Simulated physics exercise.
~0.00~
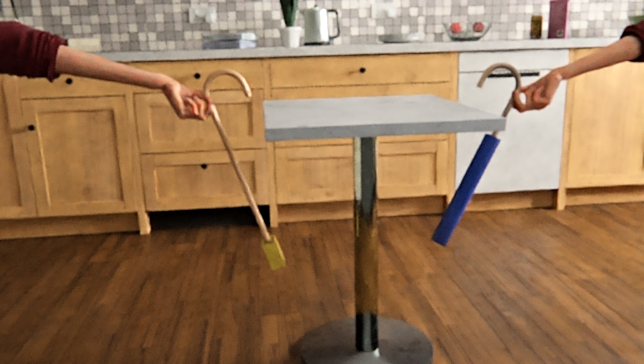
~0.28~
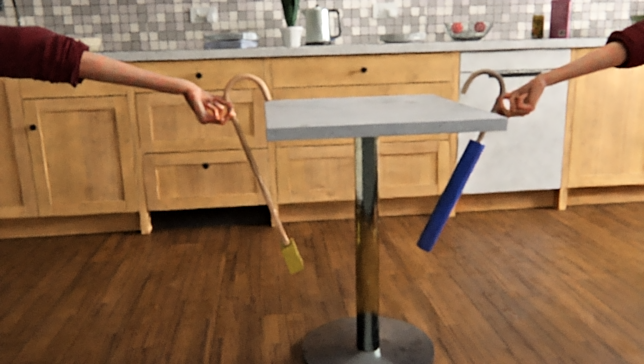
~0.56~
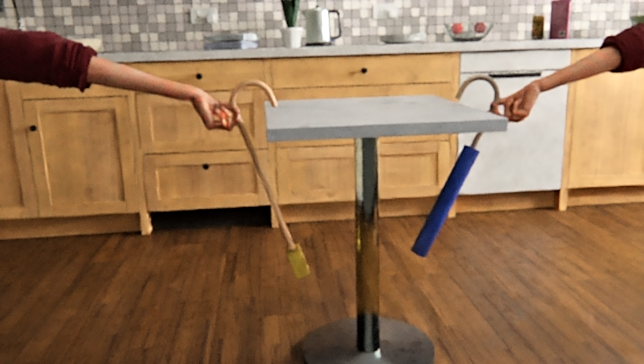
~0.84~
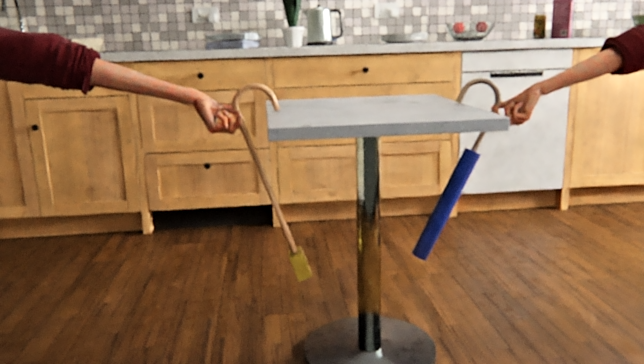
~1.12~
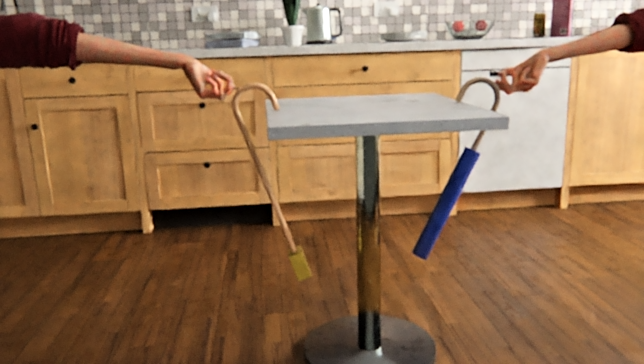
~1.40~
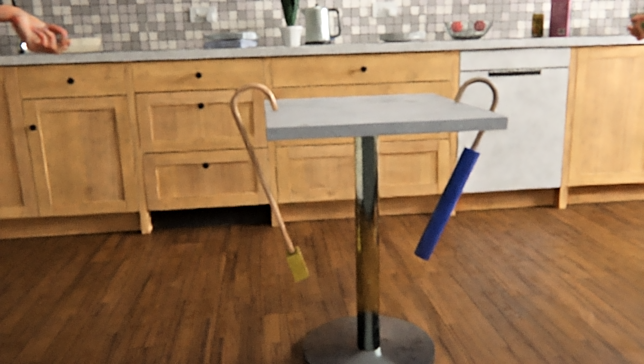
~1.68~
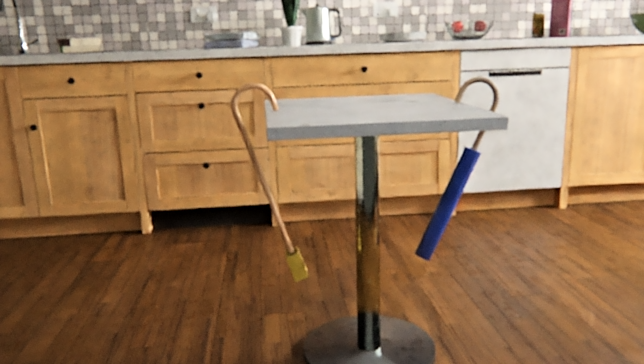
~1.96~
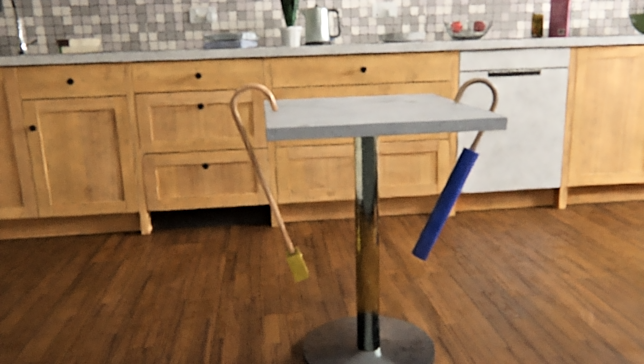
Yellow brush and blue umbrella being hooked onto opposite table edges by two hands, which let go, leaving both hanging still.
